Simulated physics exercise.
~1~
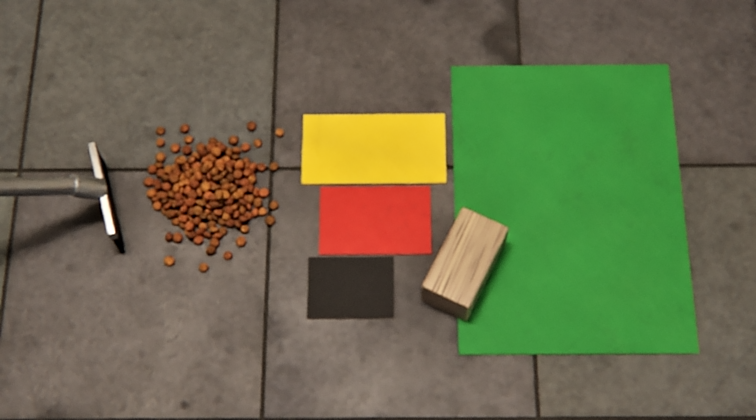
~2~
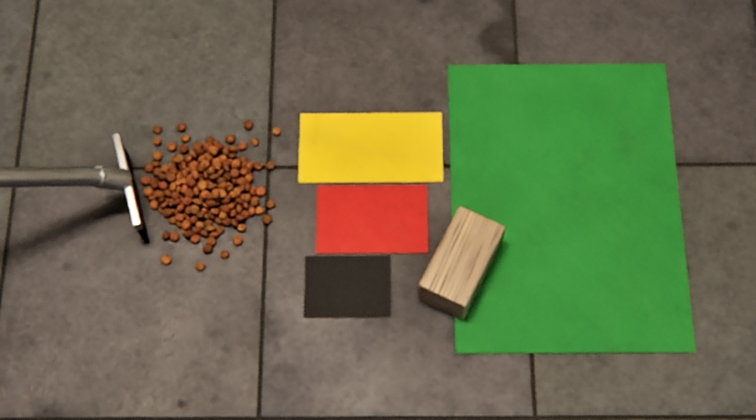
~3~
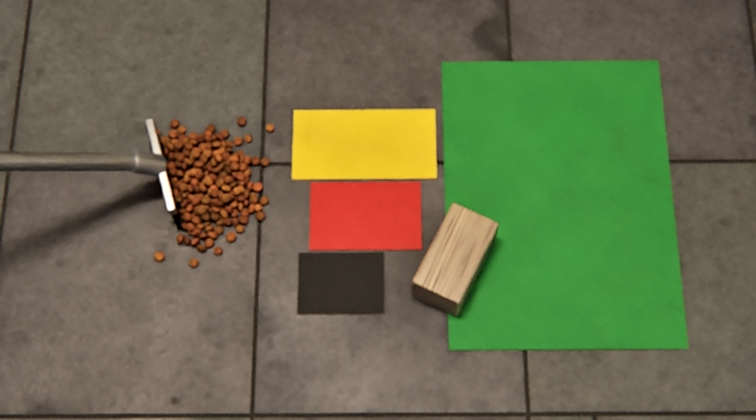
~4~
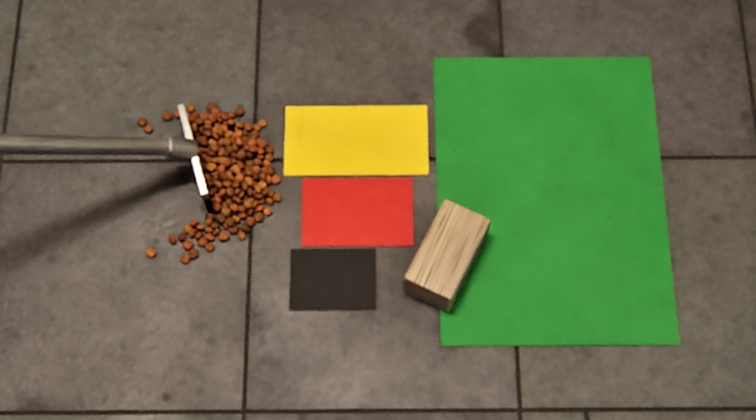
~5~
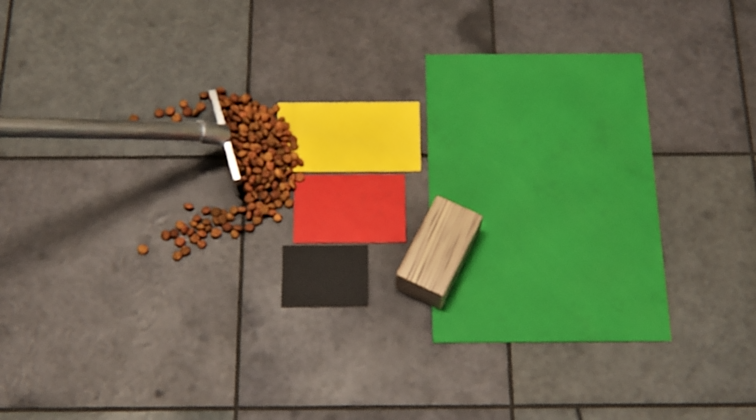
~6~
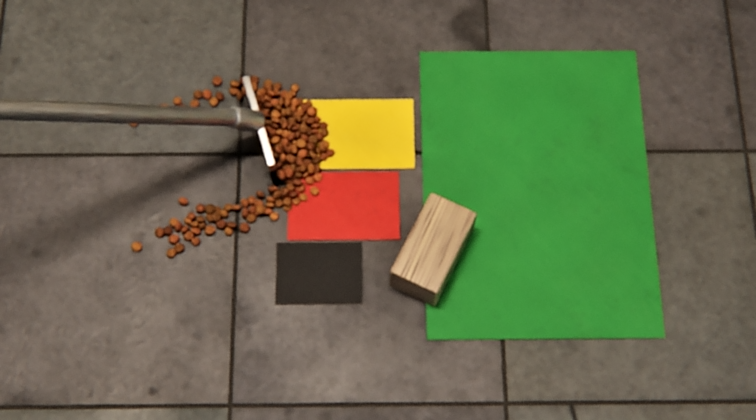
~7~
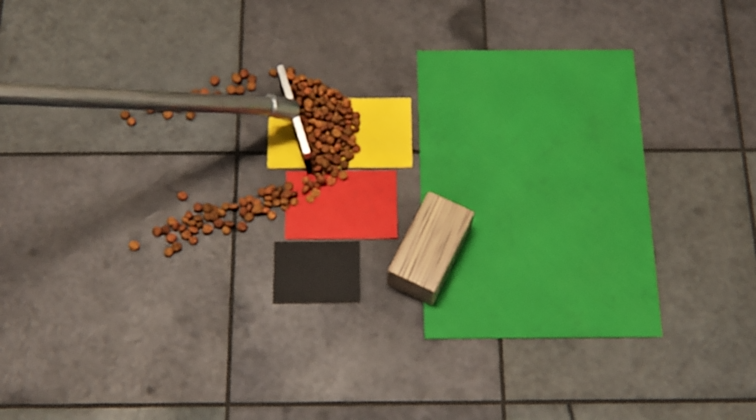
A squeegee pushed a pile of brown kibble rightwards and slightly upwards across grey tiles, leaving stray bits trailing behind, until much of the heap sat on the yellow mat, with a few pieces on the red and none reaching the green.
